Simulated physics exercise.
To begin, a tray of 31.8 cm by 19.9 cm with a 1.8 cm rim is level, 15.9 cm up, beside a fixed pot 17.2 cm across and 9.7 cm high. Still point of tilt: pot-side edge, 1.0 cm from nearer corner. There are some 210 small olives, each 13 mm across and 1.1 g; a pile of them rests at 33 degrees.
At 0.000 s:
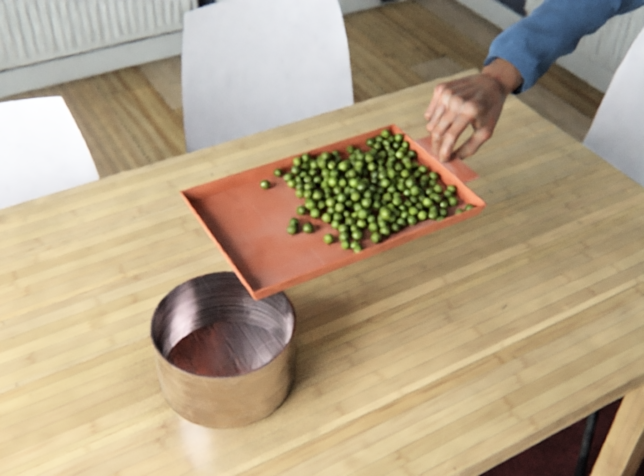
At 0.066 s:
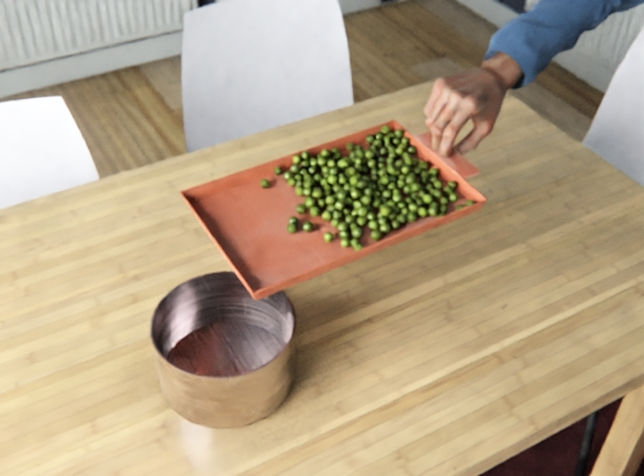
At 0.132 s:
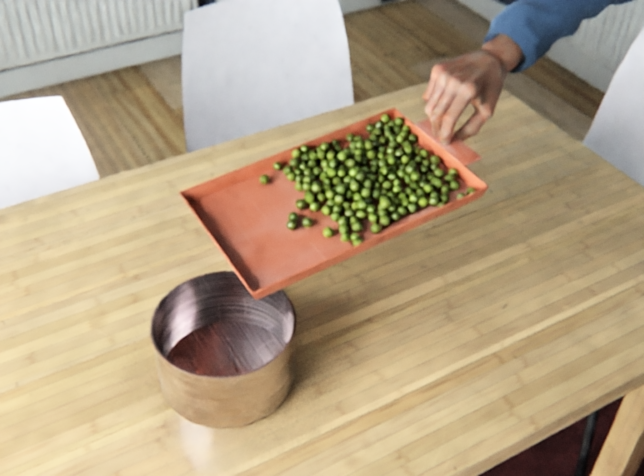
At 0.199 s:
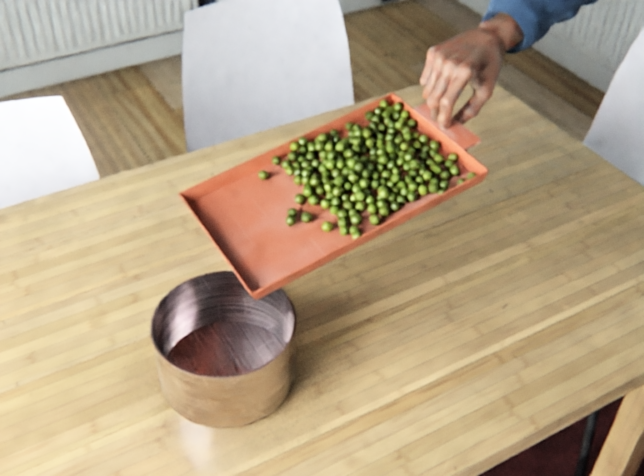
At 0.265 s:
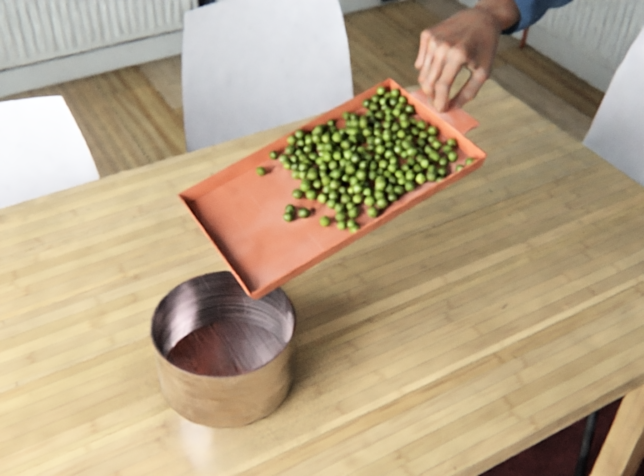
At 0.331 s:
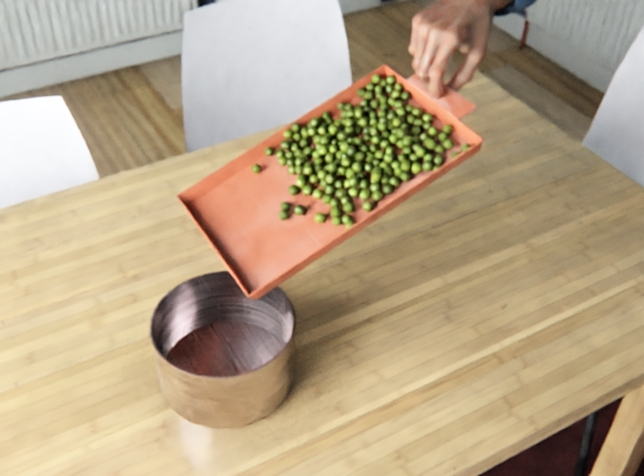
A hand raises the handle end of a red tray of olives beside a pot.
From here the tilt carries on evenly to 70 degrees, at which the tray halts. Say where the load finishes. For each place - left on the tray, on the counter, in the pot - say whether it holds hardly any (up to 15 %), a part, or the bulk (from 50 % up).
Tray: A part; counter: A part; pot: A part.
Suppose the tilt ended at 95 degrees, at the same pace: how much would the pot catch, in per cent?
It would be near 55 per cent.
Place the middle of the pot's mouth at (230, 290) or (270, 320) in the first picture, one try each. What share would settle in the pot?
First try about 25 per cent, second try about 10 per cent.
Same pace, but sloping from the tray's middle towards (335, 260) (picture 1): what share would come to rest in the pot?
The share comes to about 15 in a hundred.
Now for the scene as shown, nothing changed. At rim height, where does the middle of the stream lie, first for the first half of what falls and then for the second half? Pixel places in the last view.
Around (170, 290), then around (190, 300).
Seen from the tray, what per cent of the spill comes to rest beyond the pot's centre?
That works out to about 100 percent.
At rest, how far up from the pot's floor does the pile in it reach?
Roughly 2.5 centimetres.
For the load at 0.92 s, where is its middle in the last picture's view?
Near (213, 229).
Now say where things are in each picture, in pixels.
The first frame shows tray tilt 0 degrees, front corners at (255, 288) and (480, 203); middle of the pieces at (369, 189); pot at (224, 321).
The second frame shows tray tilt 1 degrees, front corners at (255, 288) and (481, 198); middle of the pieces at (369, 186).
The third frame shows tray tilt 5 degrees, front corners at (254, 289) and (482, 185), lowest corner left back; middle of the pieces at (369, 177).
The fourth frame shows tray tilt 10 degrees, front corners at (253, 289) and (482, 170), lowest corner left back; middle of the pieces at (368, 167).
The fifth frame shows tray tilt 14 degrees, front corners at (252, 289) and (481, 154), lowest corner left back; middle of the pieces at (366, 157).
The sixth frame shows tray tilt 19 degrees, front corners at (250, 290) and (477, 140), lowest corner left back; middle of the pieces at (363, 148); pot at (223, 321). The tray's pace is about 70 degrees a second.
After 0.69 s, tilt 44 degrees; the tray holds 100 %, the pot 0 %.
After 0.92 s, tilt 60 degrees; the tray holds 80 %, the pot 5 %.
After 1.27 s, tilt 70 degrees; the tray holds 50 %, the pot 25 %.
At rest (2.1 s), tray 45 %, counter 30 %, pot 30 %.
